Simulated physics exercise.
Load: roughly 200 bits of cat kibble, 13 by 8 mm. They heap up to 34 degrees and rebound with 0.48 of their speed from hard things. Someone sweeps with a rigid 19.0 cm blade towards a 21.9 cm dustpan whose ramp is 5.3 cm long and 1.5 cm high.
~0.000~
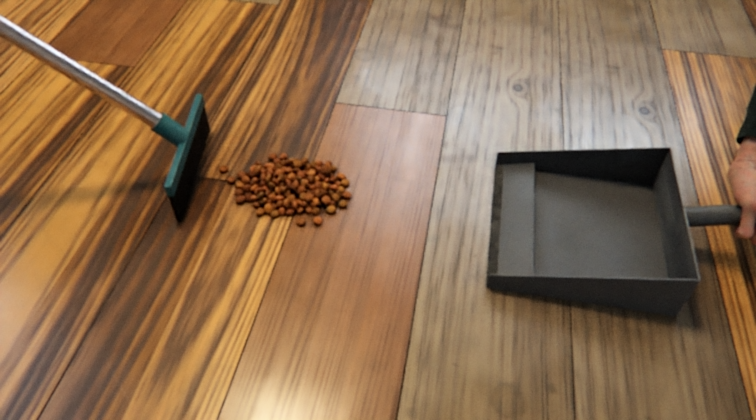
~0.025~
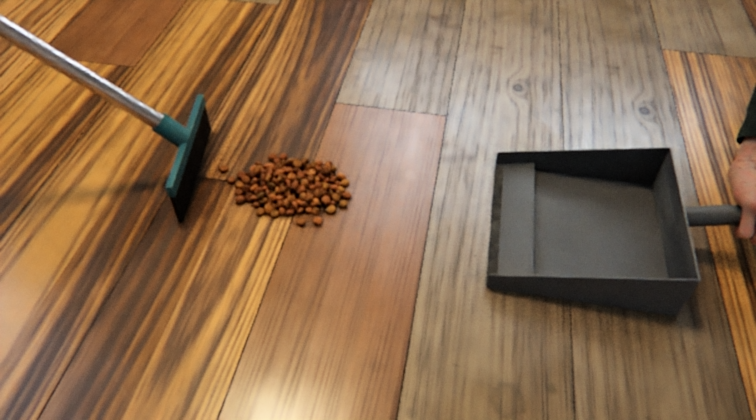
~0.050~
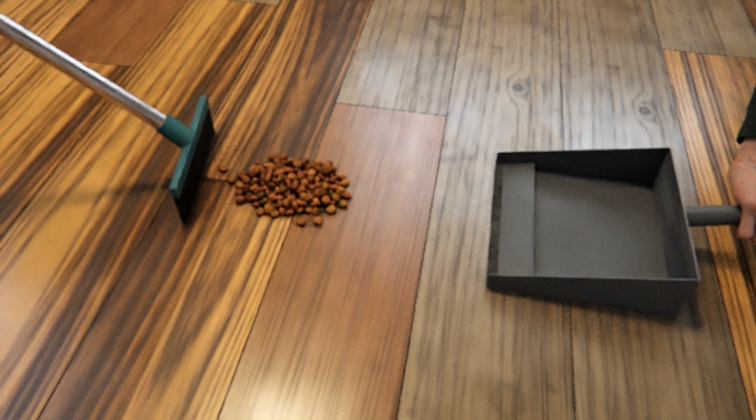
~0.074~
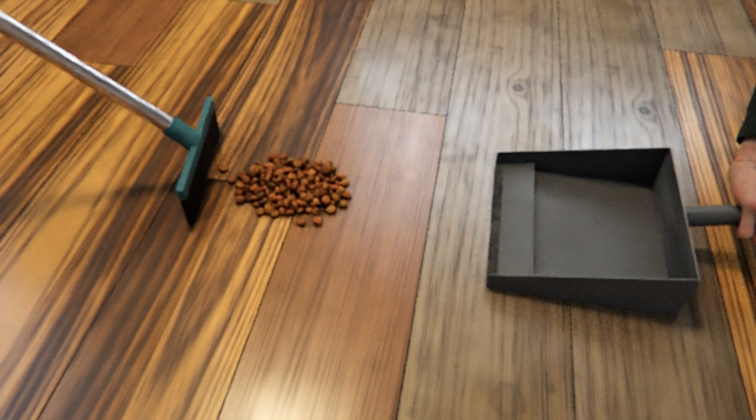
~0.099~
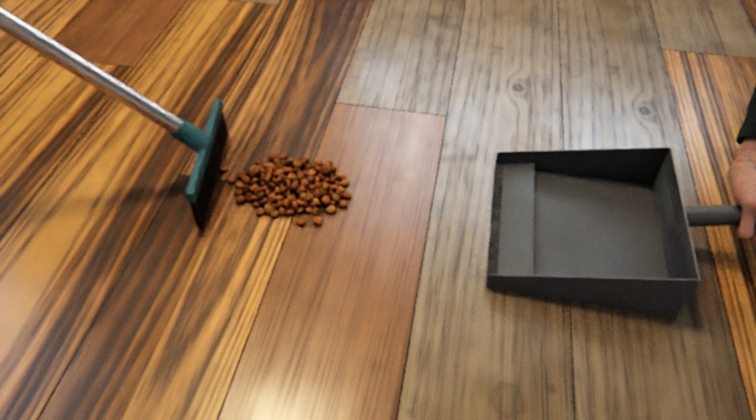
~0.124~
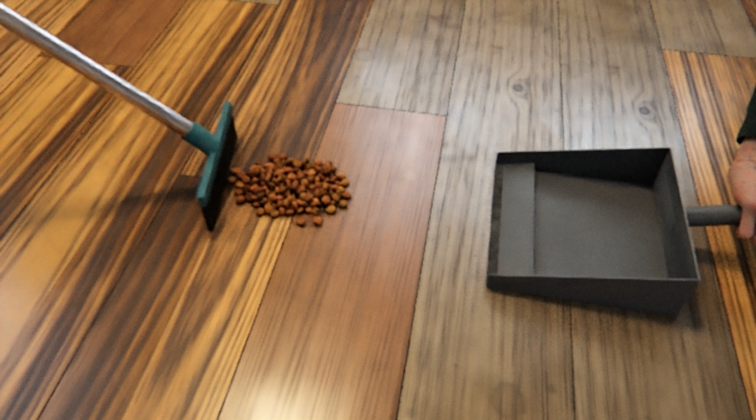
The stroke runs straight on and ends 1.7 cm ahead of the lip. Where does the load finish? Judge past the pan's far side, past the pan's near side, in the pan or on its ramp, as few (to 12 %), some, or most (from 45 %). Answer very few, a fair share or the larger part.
Past the pan's far side: Very few; past the pan's near side: Very few; in the pan or on its ramp: A fair share.
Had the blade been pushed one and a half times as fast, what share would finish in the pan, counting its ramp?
In that case some 30 per cent.
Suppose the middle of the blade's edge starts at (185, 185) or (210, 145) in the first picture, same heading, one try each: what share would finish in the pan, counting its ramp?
About 10 and 30 per cent.
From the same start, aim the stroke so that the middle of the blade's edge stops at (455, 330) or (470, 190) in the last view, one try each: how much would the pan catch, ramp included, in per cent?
Some 0 and 40 per cent.
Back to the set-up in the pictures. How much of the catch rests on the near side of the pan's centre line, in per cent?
Roughly 80 per cent.
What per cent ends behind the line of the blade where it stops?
Some 20 per cent.
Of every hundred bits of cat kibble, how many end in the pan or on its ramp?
Roughly 25 per cent.
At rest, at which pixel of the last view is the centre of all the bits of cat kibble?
At about (483, 220).
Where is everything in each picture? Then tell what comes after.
Blade from (170, 191) to (200, 102), moved 0.0 cm, 0 of the pieces shifted so far; middle of the pieces at (288, 183); pan at (591, 234), in the first picture.
Blade from (172, 192) to (202, 103), moved 0.2 cm, 0 of the pieces shifted so far; middle of the pieces at (288, 183), in the second picture.
Blade from (176, 193) to (205, 103), moved 0.8 cm, 0 of the pieces shifted so far; middle of the pieces at (288, 183), in the third picture.
Blade from (182, 195) to (211, 105), moved 1.7 cm, 0 of the pieces shifted so far; middle of the pieces at (288, 183), in the fourth picture.
Blade from (192, 198) to (219, 107), moved 3.1 cm, 0 of the pieces shifted so far; middle of the pieces at (288, 183), in the fifth picture.
Blade from (203, 201) to (229, 110), moved 4.7 cm, 1 of the pieces shifted so far; middle of the pieces at (288, 183); pan at (591, 234). Its pace works out near 0.64 m/s, heading 11 degrees towards the viewer's side, in the sixth picture.
Then, at 0.39 s, middle of the blade 21 cm from the lip; 0 % over the lip, far side 0 %, near side 0 %.
After 0.57 s, middle of the blade 9 cm from the lip; 0 % over the lip, far side 0 %, near side 0 %.
After 0.87 s, middle of the blade 3 cm from the lip; 25 % over the lip, far side 5 %, near side 5 %.
By 1.3 s all is still; far side 5 %, near side 5 %, pan 25 %, in front of the lip or behind the blade 65 %.
